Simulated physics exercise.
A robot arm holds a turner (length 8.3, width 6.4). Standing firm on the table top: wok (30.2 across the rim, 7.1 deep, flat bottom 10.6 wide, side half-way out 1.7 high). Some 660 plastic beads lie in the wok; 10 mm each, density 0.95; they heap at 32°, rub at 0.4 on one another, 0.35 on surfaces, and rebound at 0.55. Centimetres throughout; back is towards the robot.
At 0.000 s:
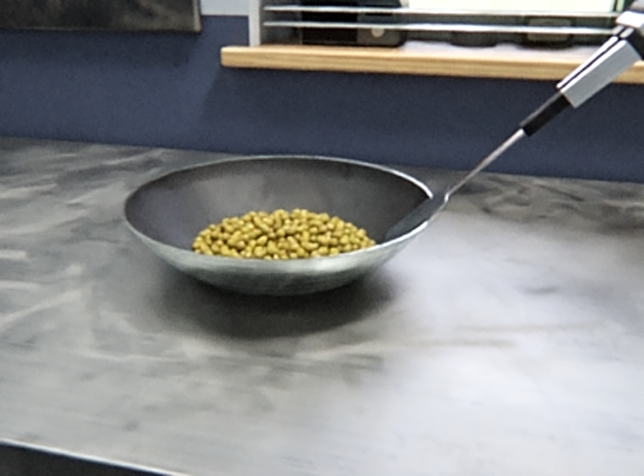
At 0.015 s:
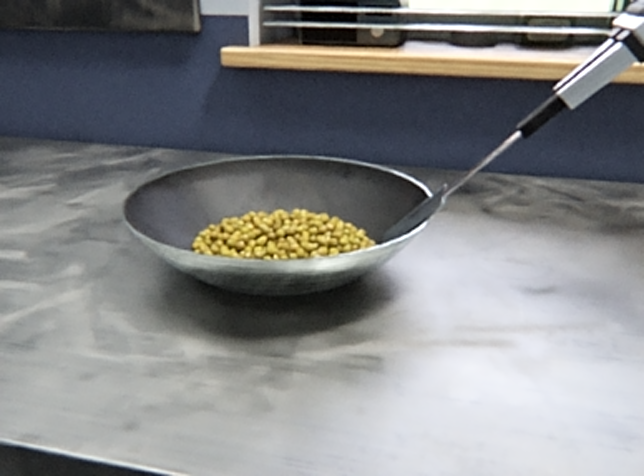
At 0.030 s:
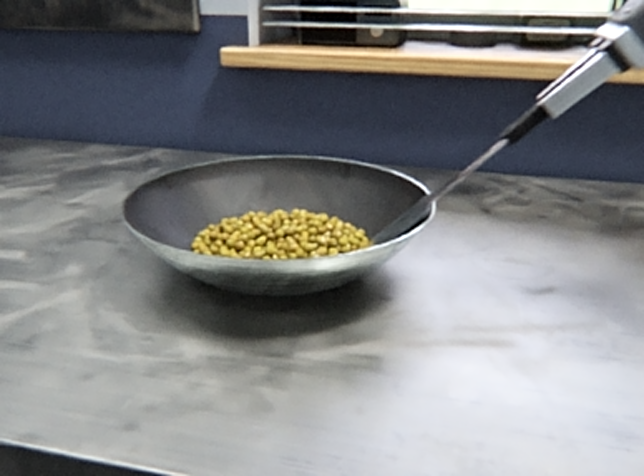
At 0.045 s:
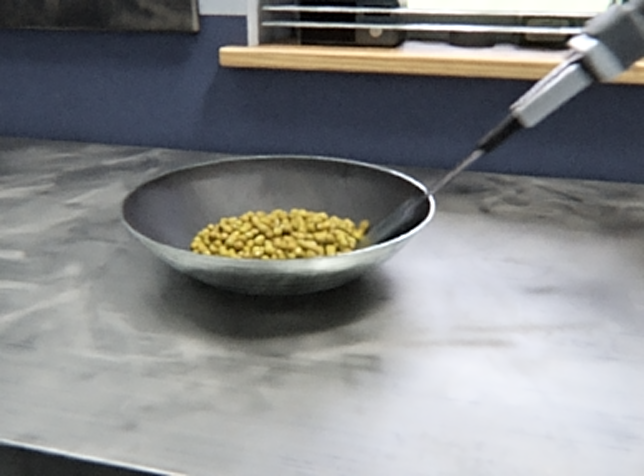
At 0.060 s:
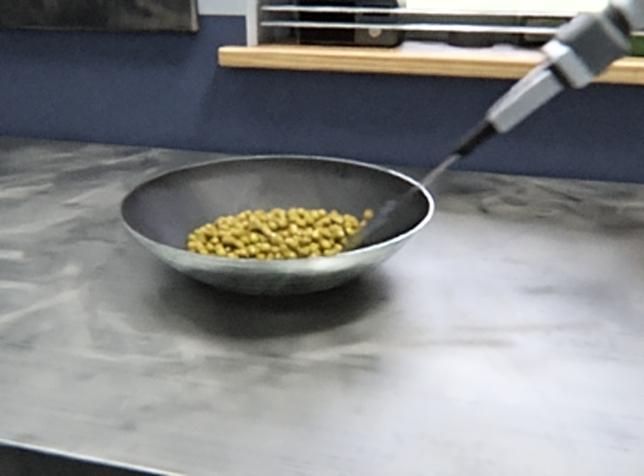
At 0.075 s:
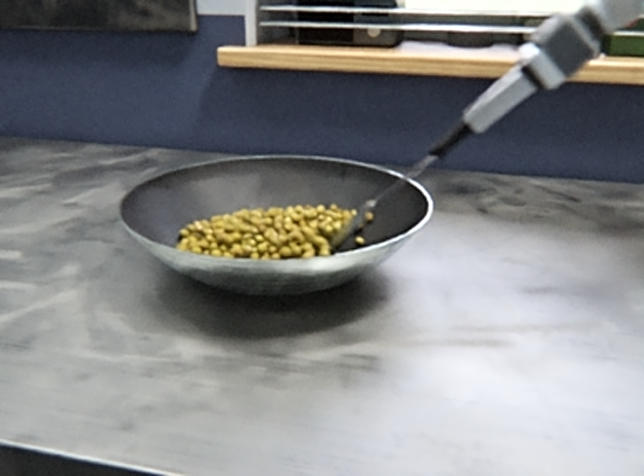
The clip opens on a dark wok holding a heap of greenish-yellow beads on a gray tabletop, a robot arm's turner resting at its right rim. The turner slides down and left into the wok, then pushes into the beads' right side, shifting the heap slightly left.
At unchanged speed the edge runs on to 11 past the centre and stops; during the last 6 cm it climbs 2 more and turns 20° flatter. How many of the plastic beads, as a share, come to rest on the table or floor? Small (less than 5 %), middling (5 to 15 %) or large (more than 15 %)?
On the table or floor the share is large, more than 15 %.
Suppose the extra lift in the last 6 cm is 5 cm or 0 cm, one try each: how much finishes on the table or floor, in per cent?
About 20 and 20 per cent.
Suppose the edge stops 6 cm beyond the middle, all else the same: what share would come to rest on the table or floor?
It would be near 0 per cent.
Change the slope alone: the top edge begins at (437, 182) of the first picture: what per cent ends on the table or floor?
Some 25 per cent.
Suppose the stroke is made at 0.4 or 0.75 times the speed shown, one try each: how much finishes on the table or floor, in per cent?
Some 5 and 20 per cent.
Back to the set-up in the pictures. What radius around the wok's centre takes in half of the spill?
Roughly 46 cm.
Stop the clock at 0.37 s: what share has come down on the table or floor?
Some 5 per cent.
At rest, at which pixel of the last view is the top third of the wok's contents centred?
Around (225, 231).
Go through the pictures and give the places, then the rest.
In the first picture, turner top edge at (449, 192), sloping 46°; upper third of the load around (285, 241), from x 195 to 370, top at y 215; 662 in the wok.
In the second picture, turner top edge at (446, 194), sloping 46°; upper third of the load around (285, 241), from x 195 to 370, top at y 215.
In the third picture, turner top edge at (432, 200), sloping 46°; upper third of the load around (284, 241), from x 195 to 370, top at y 215.
In the fourth picture, turner top edge at (410, 208), sloping 46°; upper third of the load around (287, 238), from x 190 to 365, top at y 215.
In the fifth picture, turner top edge at (389, 211), sloping 46°; upper third of the load around (286, 235), from x 190 to 370, top at y 215.
In the sixth picture, turner top edge at (368, 211), sloping 46°; upper third of the load around (280, 231), from x 180 to 370, top at y 205; 662 in the wok.
By 0.11 s, sloping 46°, highest piece 7 above the table; 662 in the wok.
By 0.15 s, sloping 42°, highest piece 9 above the table; 662 in the wok.
By 0.37 s, sloping 26°, highest piece 17 above the table; 503 in the wok, 19 on the table or floor, 140 on the blade or in flight.
By 1.42 s, sloping 26°, highest piece 5 above the table; 503 in the wok, 159 on the table or floor.
Final count, 503 in the wok, 159 on the table or floor. That is 24 % on the table or floor.
